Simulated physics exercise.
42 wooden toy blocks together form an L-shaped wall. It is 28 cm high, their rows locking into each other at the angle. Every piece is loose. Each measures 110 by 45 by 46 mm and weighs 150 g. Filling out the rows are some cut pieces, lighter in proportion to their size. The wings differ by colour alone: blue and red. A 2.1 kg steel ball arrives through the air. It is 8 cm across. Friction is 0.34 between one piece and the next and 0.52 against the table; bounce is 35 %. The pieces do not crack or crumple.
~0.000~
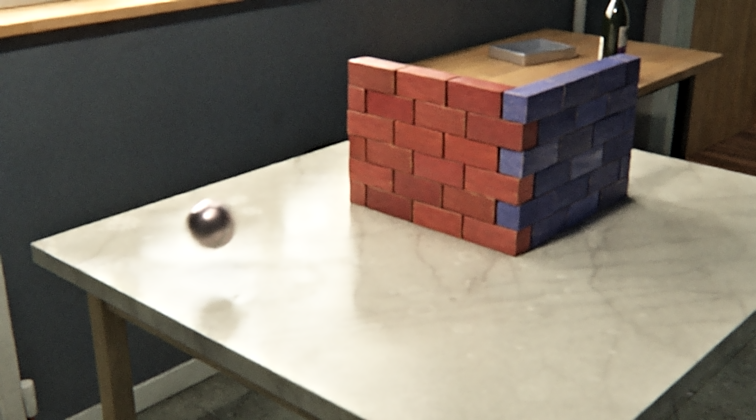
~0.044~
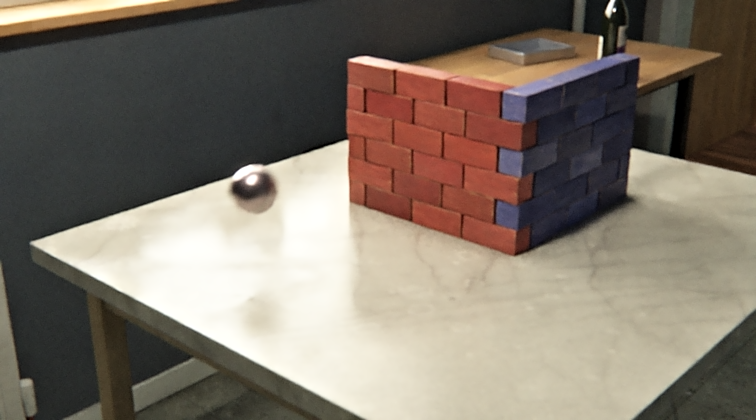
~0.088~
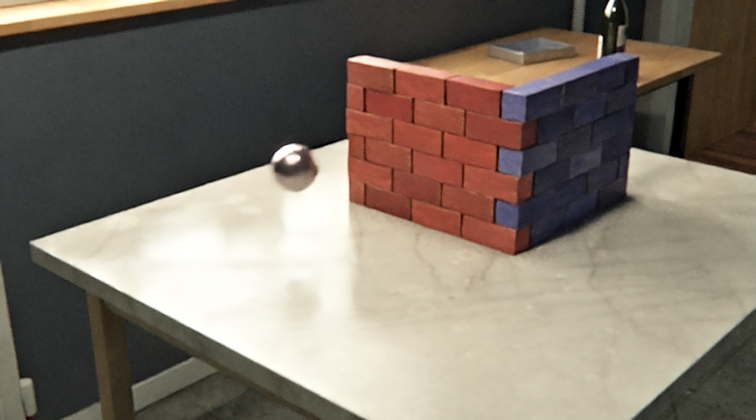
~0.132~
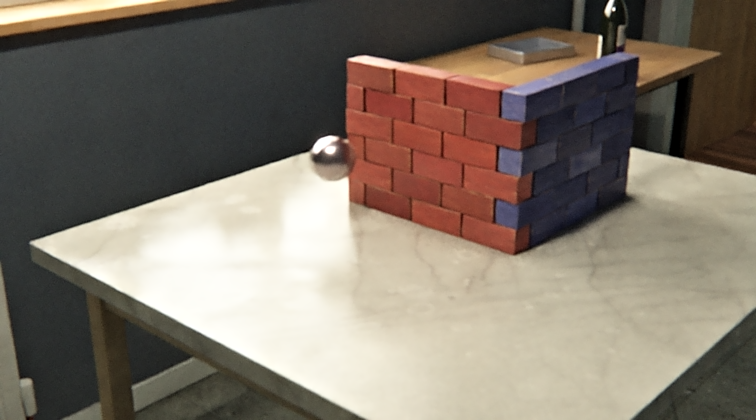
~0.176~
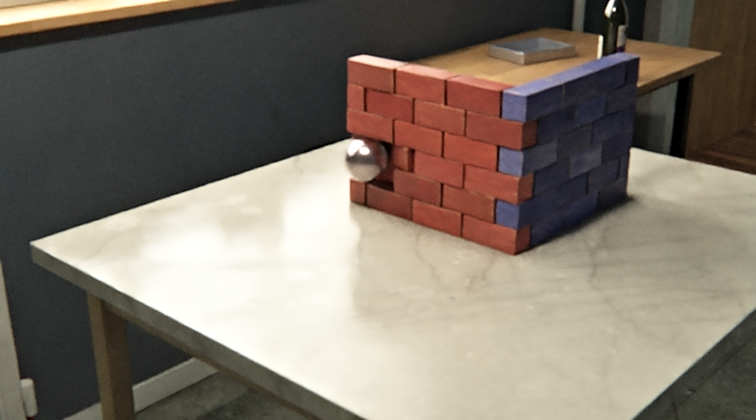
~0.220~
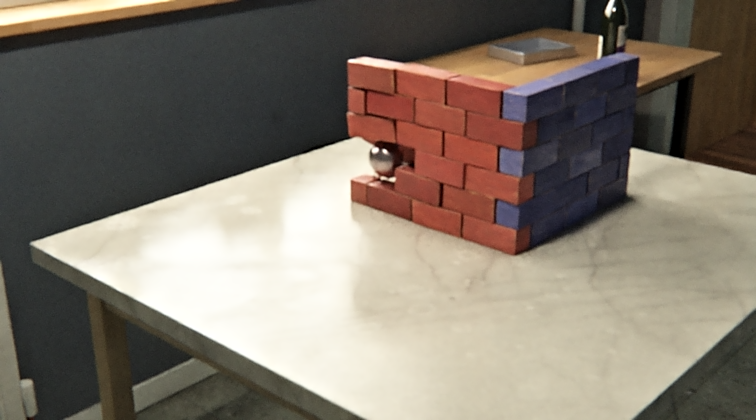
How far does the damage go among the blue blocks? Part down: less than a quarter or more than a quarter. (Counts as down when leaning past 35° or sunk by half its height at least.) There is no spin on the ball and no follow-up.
The part that ends down is smaller than a quarter.
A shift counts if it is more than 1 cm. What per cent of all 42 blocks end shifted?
Displaced: 20 %.
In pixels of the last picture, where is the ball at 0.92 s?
Estimated pixel: About (585, 136).
After 0.42 s, ball still moving; none of the 21 blue blocks down (7 of 42 in all colours); top blue block unmoved; top red block 61° from how it stood, 10 cm lower.
After 0.92 s, ball still moving; none of the 21 blue blocks down (8 of 42 in all colours); top blue block unmoved; top red block on its side.
In the end (1.7 s), ball rolling away; none of the 21 blue blocks down (8 of 42 in all colours); top blue block unmoved; top red block on its side. That is 0 per cent. From the last view, middles, top blue block near (533, 101), top red block near (285, 171).
